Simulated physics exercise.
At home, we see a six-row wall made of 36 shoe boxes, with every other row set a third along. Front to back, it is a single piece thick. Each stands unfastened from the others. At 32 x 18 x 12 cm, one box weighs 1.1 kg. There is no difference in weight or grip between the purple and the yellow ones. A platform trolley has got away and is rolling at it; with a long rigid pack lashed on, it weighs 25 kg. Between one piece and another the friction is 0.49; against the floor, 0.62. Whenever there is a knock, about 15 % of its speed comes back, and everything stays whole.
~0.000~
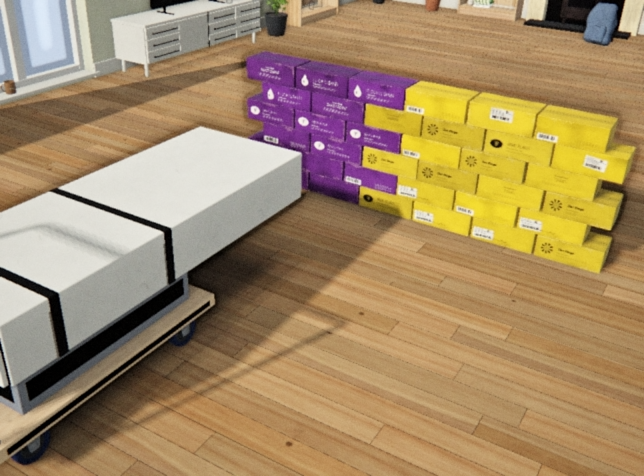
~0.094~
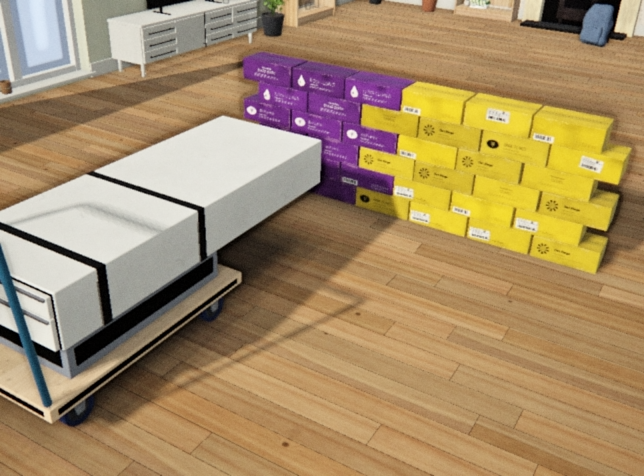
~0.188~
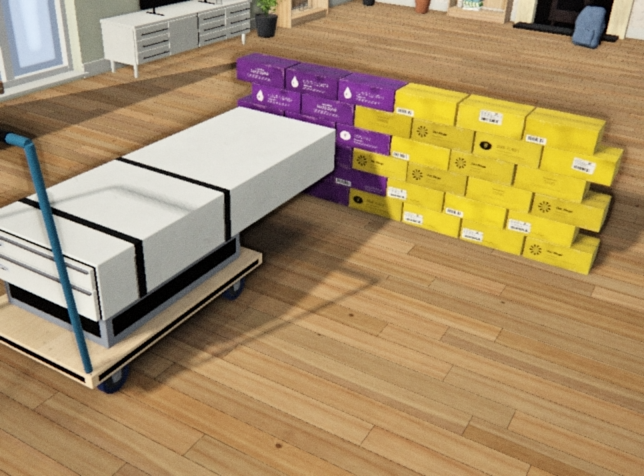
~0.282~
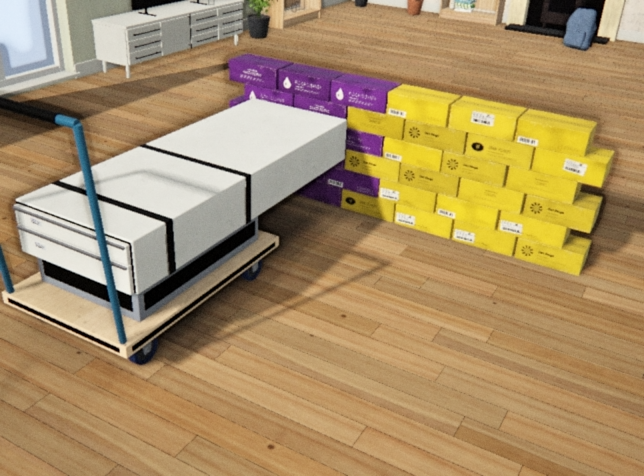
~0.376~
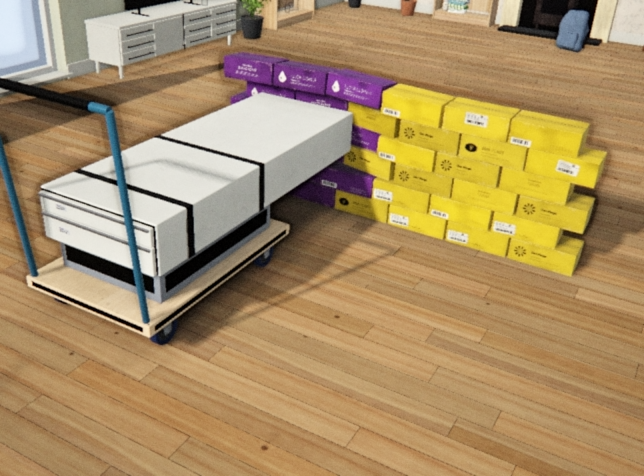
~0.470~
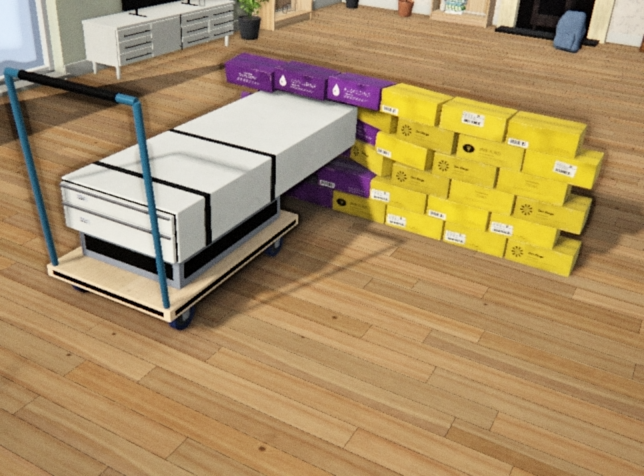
A trolley carrying a long white load rolled across the wooden floor toward a stacked wall of purple and yellow boxes, then pushed into the purple side, shifting some boxes while the yellow end barely moved.
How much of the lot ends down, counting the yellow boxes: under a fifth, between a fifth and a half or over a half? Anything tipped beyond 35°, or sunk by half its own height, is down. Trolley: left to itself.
Count: A fifth through a half of the pieces.
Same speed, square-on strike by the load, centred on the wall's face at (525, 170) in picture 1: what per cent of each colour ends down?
For yellow it's 50 per cent, for purple 10 per cent.
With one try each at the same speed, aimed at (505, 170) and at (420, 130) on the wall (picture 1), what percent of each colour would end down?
First try then second: Yellow 70 and 40, purple 10 and 10 per cent.
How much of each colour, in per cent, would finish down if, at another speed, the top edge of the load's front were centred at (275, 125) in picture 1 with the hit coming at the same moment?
You'd end up with yellow at 30 per cent down and purple at 90 per cent.
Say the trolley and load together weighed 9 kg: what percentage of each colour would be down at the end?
Yellow 30, purple 90 %.
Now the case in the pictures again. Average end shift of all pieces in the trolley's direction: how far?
Mean shift: Around 35 cm.
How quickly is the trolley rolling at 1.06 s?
Near 0.8 m/s.
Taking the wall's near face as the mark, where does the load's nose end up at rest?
It ends up roughly 105 cm beyond.
By 0.56 s, load 31 cm past the wall's line, still rolling; none of the 21 yellow boxes down (6 of 36 in all colours); top yellow box tilted 7°; top purple box 37 mm lower.
By 0.78 s, load 56 cm past the wall's line, still rolling; 2 of the 21 yellow boxes down (11 of 36 in all colours); top yellow box tilted 30°; top purple box 45 mm lower.
By 1.06 s, load 84 cm past the wall's line, still rolling; 6 of the 21 yellow boxes down (17 of 36 in all colours); top yellow box tilted 55°, 41 cm lower; top purple box 45 mm lower.
By 1.36 s, load 1.02 m past the wall's line, still rolling; 6 of the 21 yellow boxes down (18 of 36 in all colours); top yellow box on its side; top purple box 45 mm lower.
When it is over (2.6 s), load 1.07 m past the wall's line, stopped; 6 of the 21 yellow boxes down (18 of 36 in all colours); top yellow box upside down; top purple box 45 mm lower. That is 29 per cent. In pixels of the last frame, middles, top yellow box near (524, 169), top purple box near (347, 56).
